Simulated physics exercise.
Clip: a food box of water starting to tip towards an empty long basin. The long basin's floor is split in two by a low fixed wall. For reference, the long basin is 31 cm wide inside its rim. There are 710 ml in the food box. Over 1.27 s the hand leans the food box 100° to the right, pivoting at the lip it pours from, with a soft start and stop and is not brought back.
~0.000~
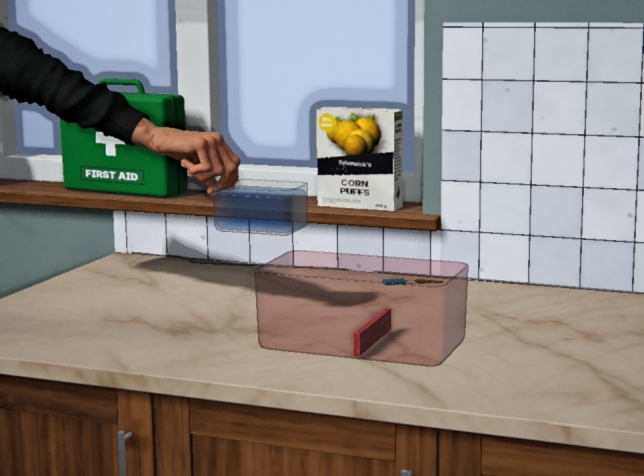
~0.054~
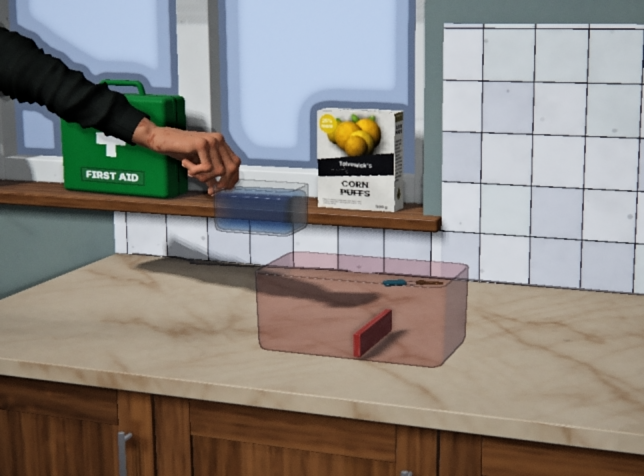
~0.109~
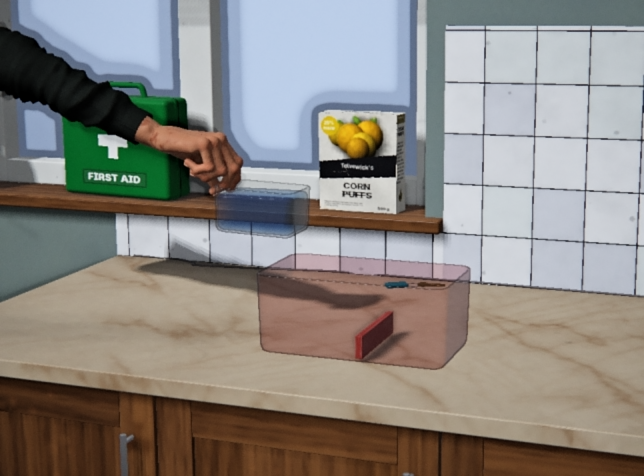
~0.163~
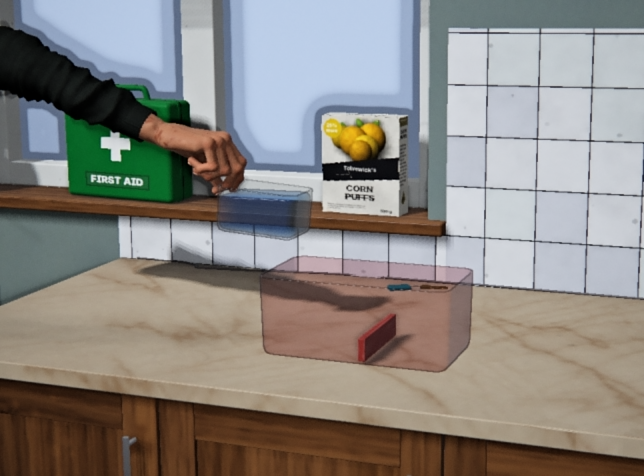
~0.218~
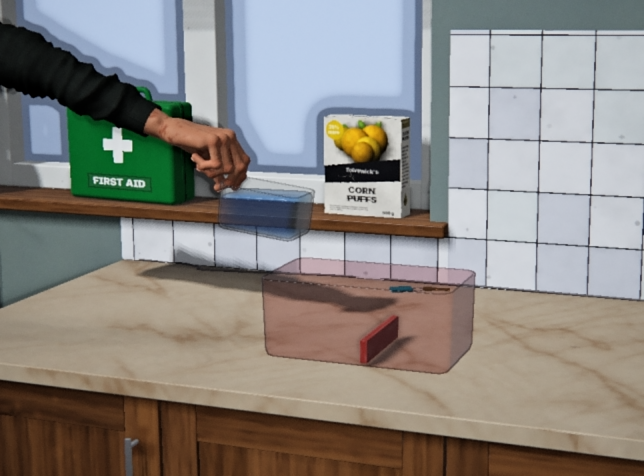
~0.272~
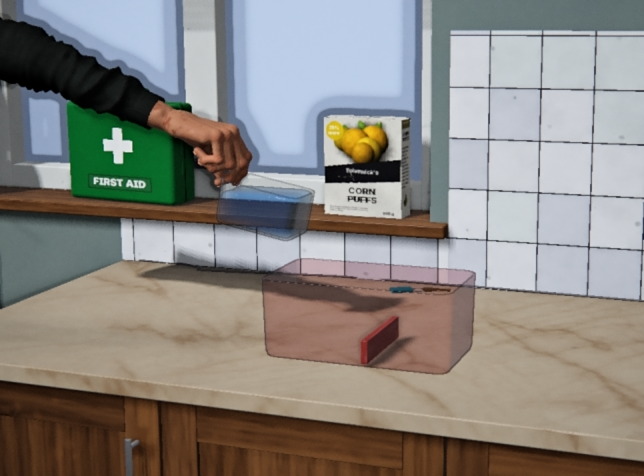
A hand in a dark sleeve slowly leans a small clear food box of blue-tinted water to the right in a kitchen, seen from in front and slightly above the marble counter. Below is a long, clear pink basin, a red block showing through it, with a green first aid case and a corn puffs box on the wooden sill behind. The tilt begins barely noticeably and grows slightly, while the camera drifts faintly up and left.
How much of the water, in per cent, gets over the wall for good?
39 %.
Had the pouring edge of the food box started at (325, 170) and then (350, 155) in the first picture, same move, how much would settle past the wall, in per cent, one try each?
I'd say 85 percent on the first go, 75 percent on the next.
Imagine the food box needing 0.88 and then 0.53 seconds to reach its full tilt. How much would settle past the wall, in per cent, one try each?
55 in a hundred, followed by 55 in a hundred.
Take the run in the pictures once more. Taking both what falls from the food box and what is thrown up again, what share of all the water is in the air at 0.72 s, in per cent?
32 per cent.
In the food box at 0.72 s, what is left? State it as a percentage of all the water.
Around 56 percent.
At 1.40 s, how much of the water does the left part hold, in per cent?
Reading: Approx. 56 per cent.
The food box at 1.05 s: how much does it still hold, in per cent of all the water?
Near 12 percent, more or less.
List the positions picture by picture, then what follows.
In the first picture, it leans 0°; its right rim is at (300, 188); the water meets the walls at (225, 189) and (300, 193); the long basin's rim runs from (272, 262) to (457, 276); the wall's top is at (373, 321).
In the second picture, it leans 0°; its right rim is at (300, 189); the water meets the walls at (225, 190) and (300, 194).
In the third picture, it leans 2°; its right rim is at (302, 191); the water meets the walls at (227, 191) and (302, 195).
In the fourth picture, it leans 4°; its right rim is at (304, 194); the water meets the walls at (229, 192) and (305, 196).
In the fifth picture, it leans 7°; its right rim is at (306, 196); the water meets the walls at (231, 192) and (307, 195).
In the sixth picture, it leans 11°; its right rim is at (306, 196); the water meets the walls at (231, 190) and (307, 194).
After 0.72 s the tilt is 61° and 56 per cent is still to pour, 12 is left of the wall and 0 right of it.
After 1.05 s the tilt is 93° and 12 per cent is still to pour, 39 is left of the wall and 37 right of it.
After 1.40 s the tilt is 100° and 1 per cent is still to pour, 57 is left of the wall and 38 right of it.
After 1.77 s the tilt is 100° and 0 per cent is still to pour, 60 is left of the wall and 39 right of it.
In the end 60 per cent lies left of the wall, 39 right of it and 2 outside.
